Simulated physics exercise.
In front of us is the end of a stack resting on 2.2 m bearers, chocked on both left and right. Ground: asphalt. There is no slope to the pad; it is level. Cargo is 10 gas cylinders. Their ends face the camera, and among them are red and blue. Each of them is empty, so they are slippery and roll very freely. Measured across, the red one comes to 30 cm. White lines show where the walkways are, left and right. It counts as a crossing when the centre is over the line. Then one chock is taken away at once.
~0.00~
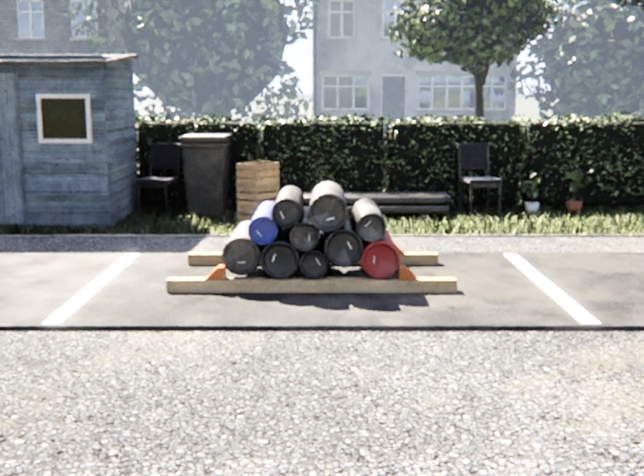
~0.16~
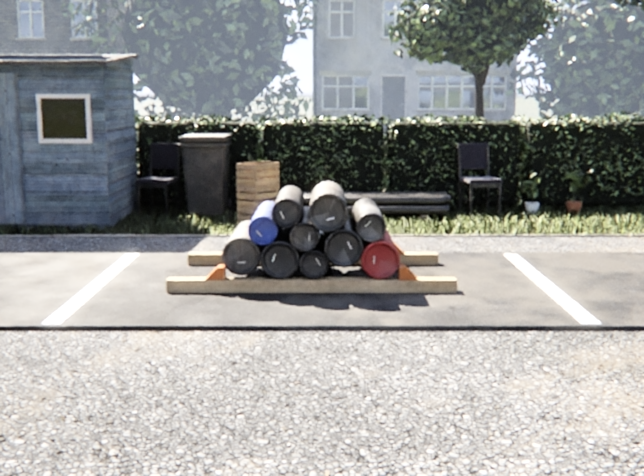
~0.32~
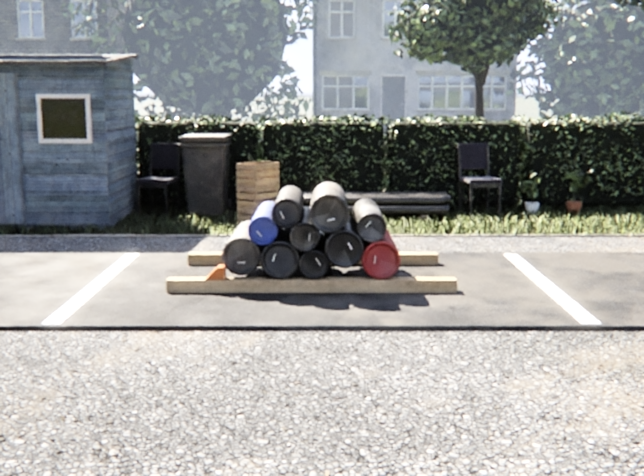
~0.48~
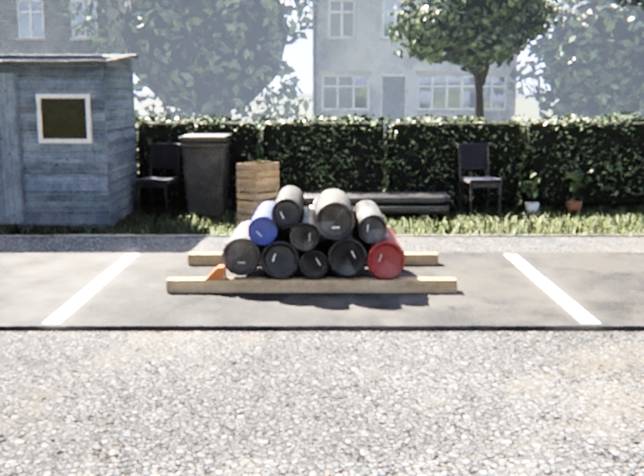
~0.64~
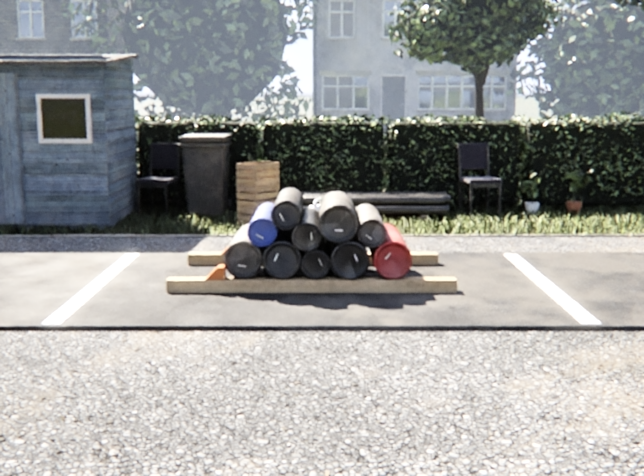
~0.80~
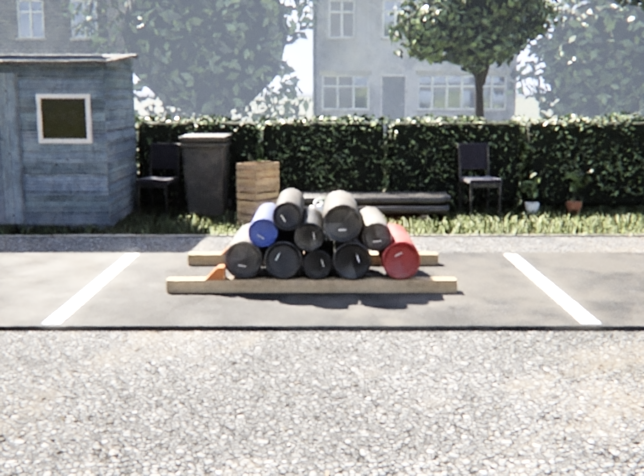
A pile of dark cylinders with one blue and one red rests on timber beams, wedged at both sides, until the right wedge disappears. The red one at the lower right then shifts slowly rightward, and the cylinders above sink slightly and spread, the blue one dipping a little on the left.
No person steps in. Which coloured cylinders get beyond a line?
The red one passes over a line while the blue one halts inside the lines.
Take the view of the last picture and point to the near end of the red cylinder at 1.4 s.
Estimated pixel position: About (442, 261).
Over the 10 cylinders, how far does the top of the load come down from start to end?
20 cm.
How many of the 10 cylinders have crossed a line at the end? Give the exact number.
4 in all.
Then, 1.4 s in, red is on the bearers, 10 cm from the bearers' right end, rolling right; blue is up on others, 75 cm from the bearers' left end; 0 over a line so far.
Then, 2.1 s in, red is off the bearers, 45 cm short of the right line, rolling right; still the same for blue; 0 over a line so far.
Then, 3.0 s in, red is past the right line; still the same for blue; 1 over a line so far.
In the end (9.1 s), red is past the right line; blue is up on others, 75 cm from the bearers' left end; 4 over a line so far.
